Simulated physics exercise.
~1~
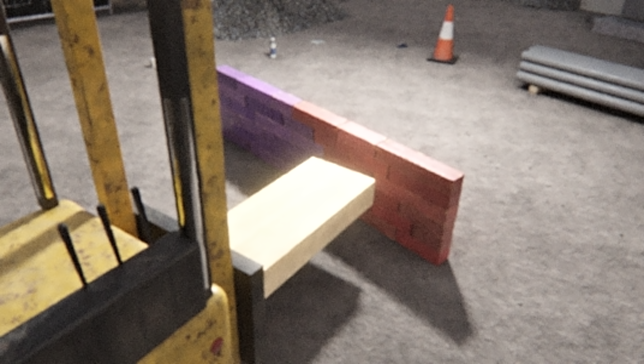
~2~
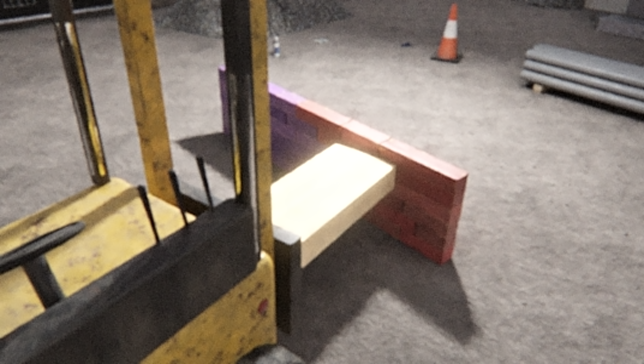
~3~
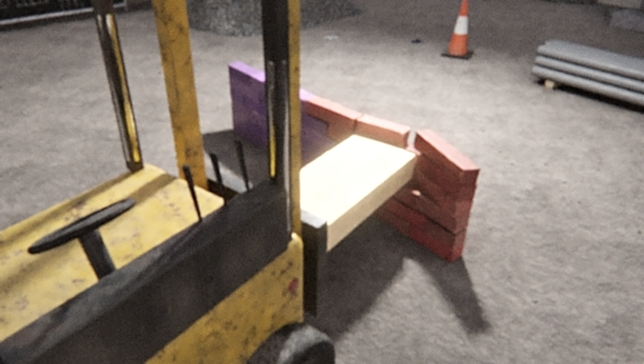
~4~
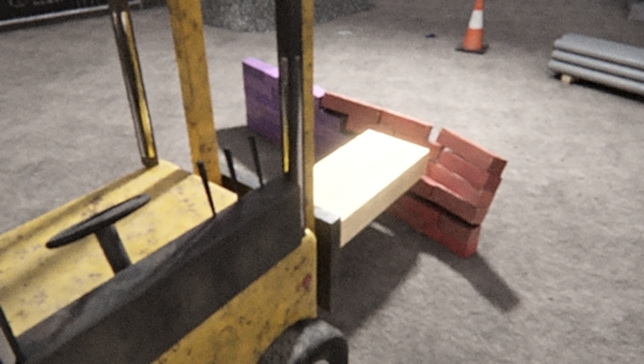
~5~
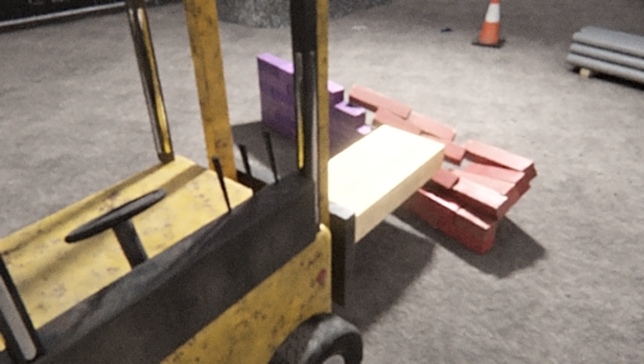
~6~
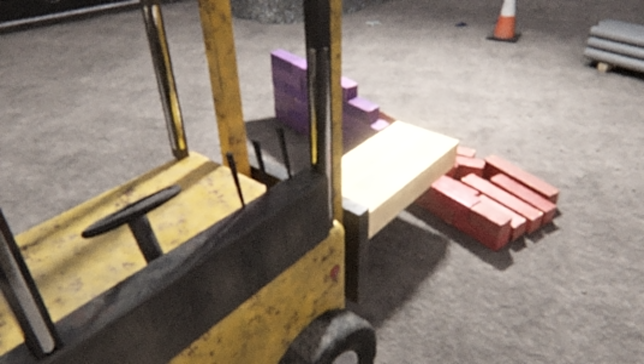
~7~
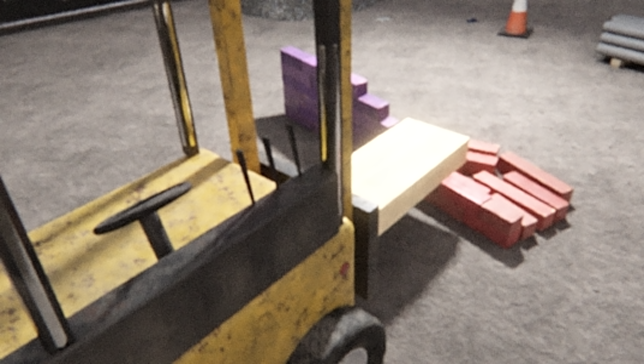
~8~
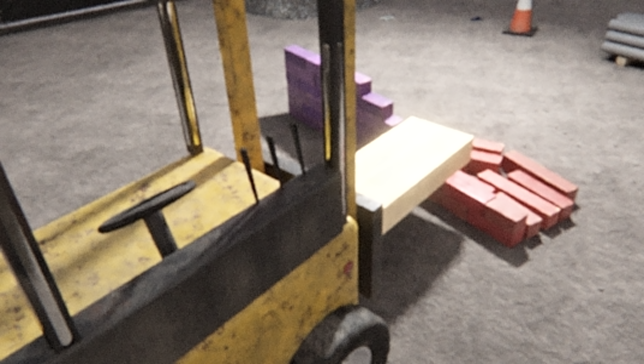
A yellow forklift carrying a pale block on its forks pushed into a low wall of purple and red pieces, and the red end buckled, tipped over and spilled onto the ground, while the purple end stayed standing as the forklift came to rest.
